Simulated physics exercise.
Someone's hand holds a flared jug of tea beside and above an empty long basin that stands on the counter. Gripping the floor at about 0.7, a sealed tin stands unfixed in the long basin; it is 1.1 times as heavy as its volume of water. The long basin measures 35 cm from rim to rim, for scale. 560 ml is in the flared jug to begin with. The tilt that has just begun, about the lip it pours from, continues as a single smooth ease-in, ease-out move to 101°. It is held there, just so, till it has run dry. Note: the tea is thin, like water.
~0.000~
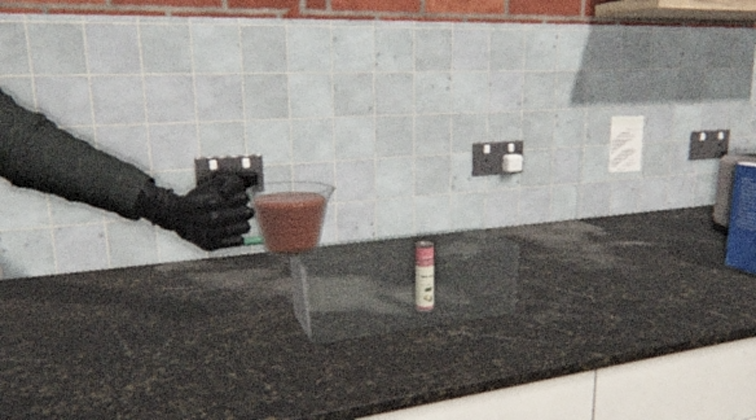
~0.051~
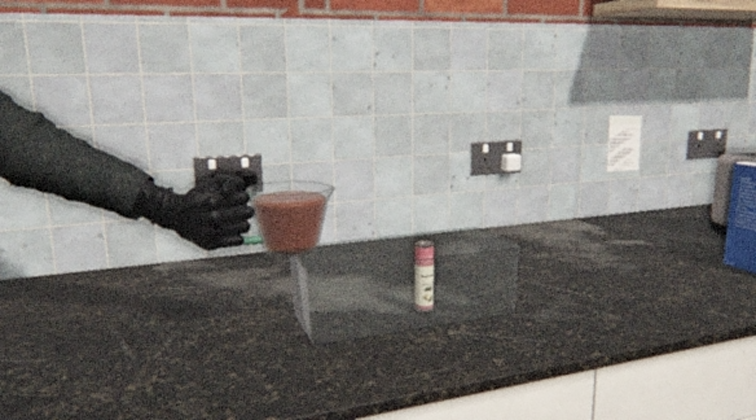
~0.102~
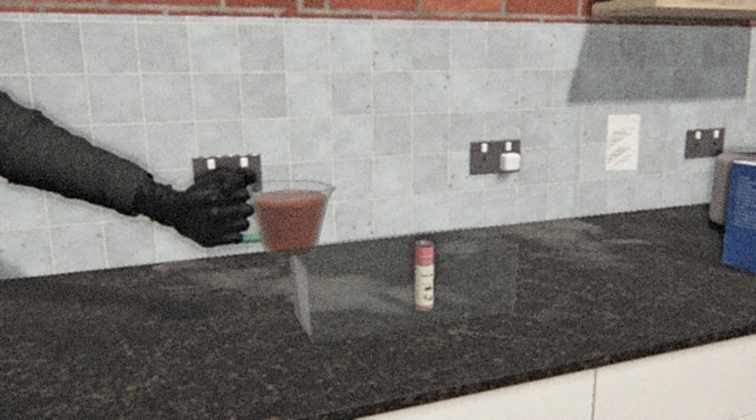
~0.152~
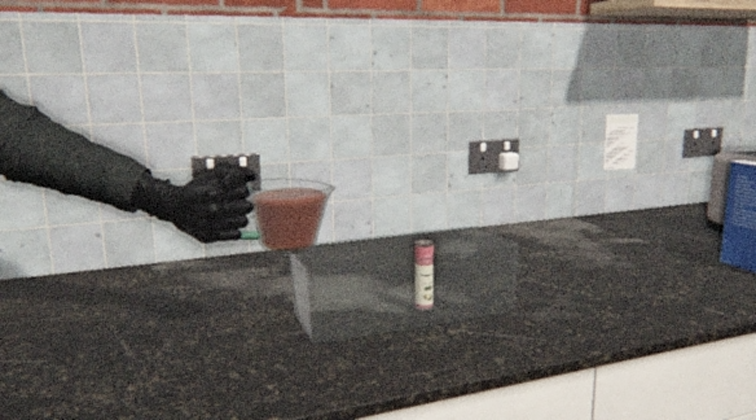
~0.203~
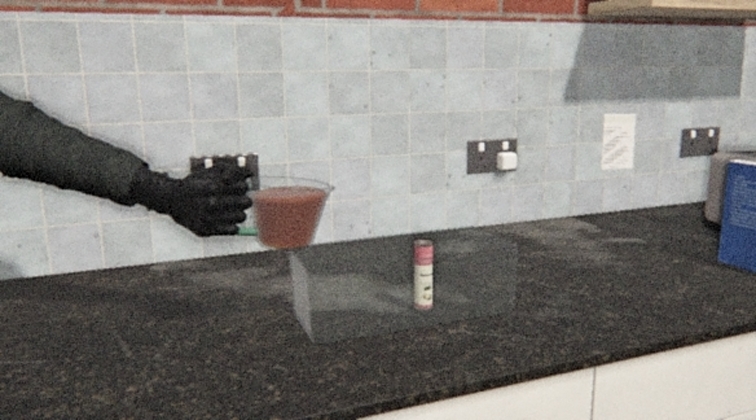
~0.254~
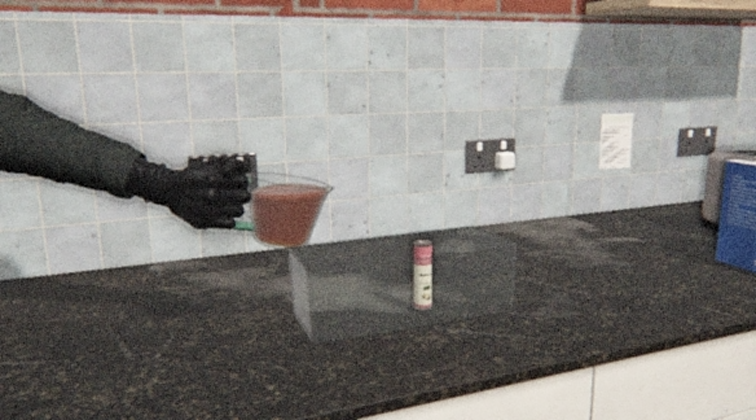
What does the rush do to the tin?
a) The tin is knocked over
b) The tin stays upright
b, the tin stays upright.
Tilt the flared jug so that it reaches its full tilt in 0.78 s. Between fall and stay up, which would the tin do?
In that case the tin does not tip.
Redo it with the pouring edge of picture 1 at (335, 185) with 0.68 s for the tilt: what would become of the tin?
Then the tin remains standing.
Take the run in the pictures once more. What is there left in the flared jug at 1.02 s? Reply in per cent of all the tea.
Close to 12 percent of the whole amount.
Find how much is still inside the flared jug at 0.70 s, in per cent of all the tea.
70 %.
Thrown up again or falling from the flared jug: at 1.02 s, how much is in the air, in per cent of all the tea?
Close to 22 %.
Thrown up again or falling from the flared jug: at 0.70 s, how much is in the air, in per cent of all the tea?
Estimate: Some 22 % of the total.
By 0.70 s the tilt is 61° and 70 per cent is still to pour; the tin stands where it began.
By 1.02 s the tilt is 94° and 13 per cent is still to pour; the tin stands where it began.
By 1.36 s the tilt is 101° and 0 per cent is still to pour; the tin stands where it began.
By 1.73 s the tilt is 101° and 0 per cent is still to pour; the tin stands where it began.
At rest the tin stands where it began.
